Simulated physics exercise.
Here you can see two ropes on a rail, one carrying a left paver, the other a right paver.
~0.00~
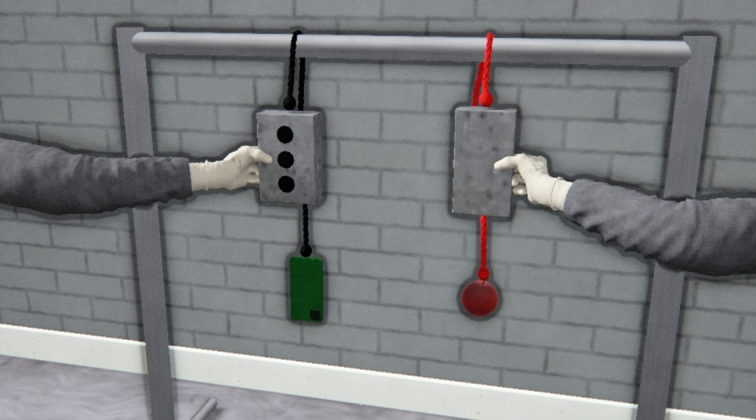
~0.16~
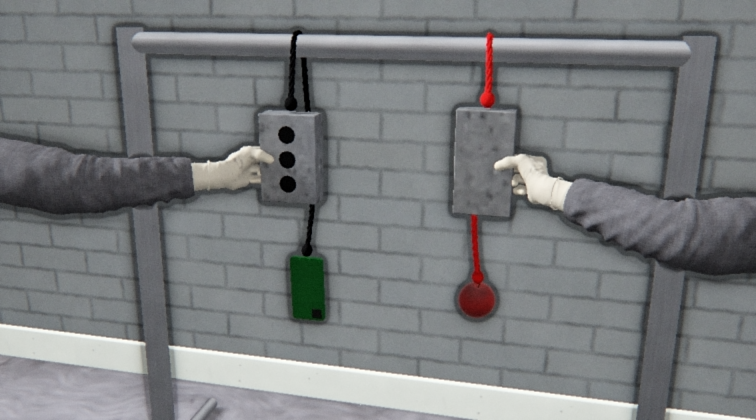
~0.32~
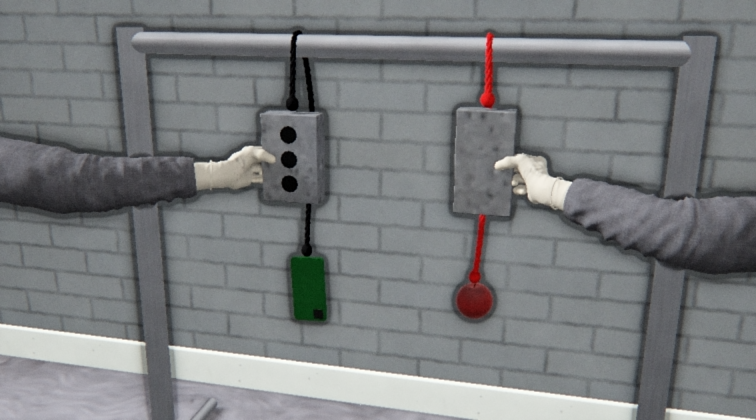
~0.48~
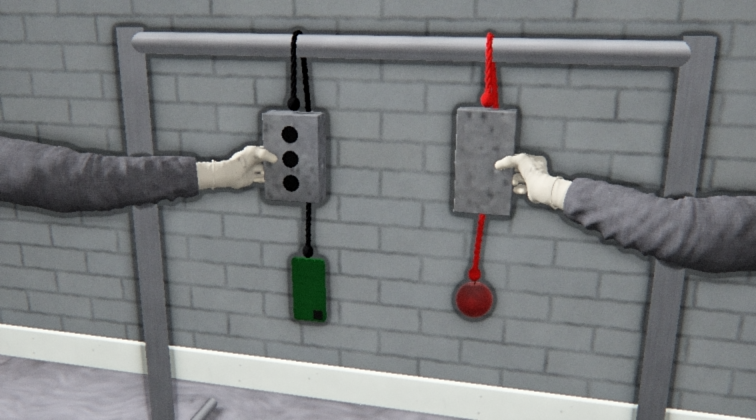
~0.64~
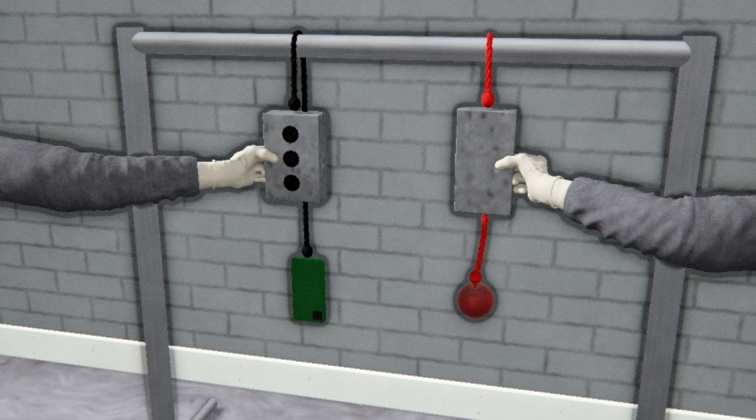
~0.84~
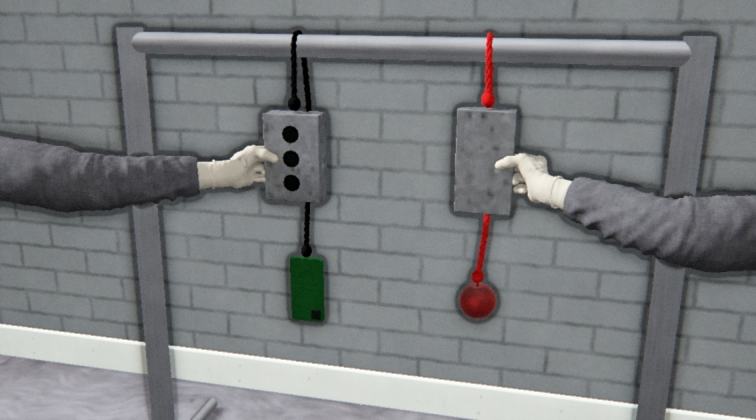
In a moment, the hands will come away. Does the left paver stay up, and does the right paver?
Outcome: The left paver is going to come down for sure, the right paver is going to come down for sure.
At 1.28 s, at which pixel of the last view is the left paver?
Estimated middle: Around (300, 317).
By 1.28 s, left paver dropping near (300, 317); right paver dropping near (475, 348).
By 1.68 s, left paver on the floor; right paver on the floor.
When it is over, left paver on the floor; right paver on the floor. The left paver drops and the right paver pulls its rope through.
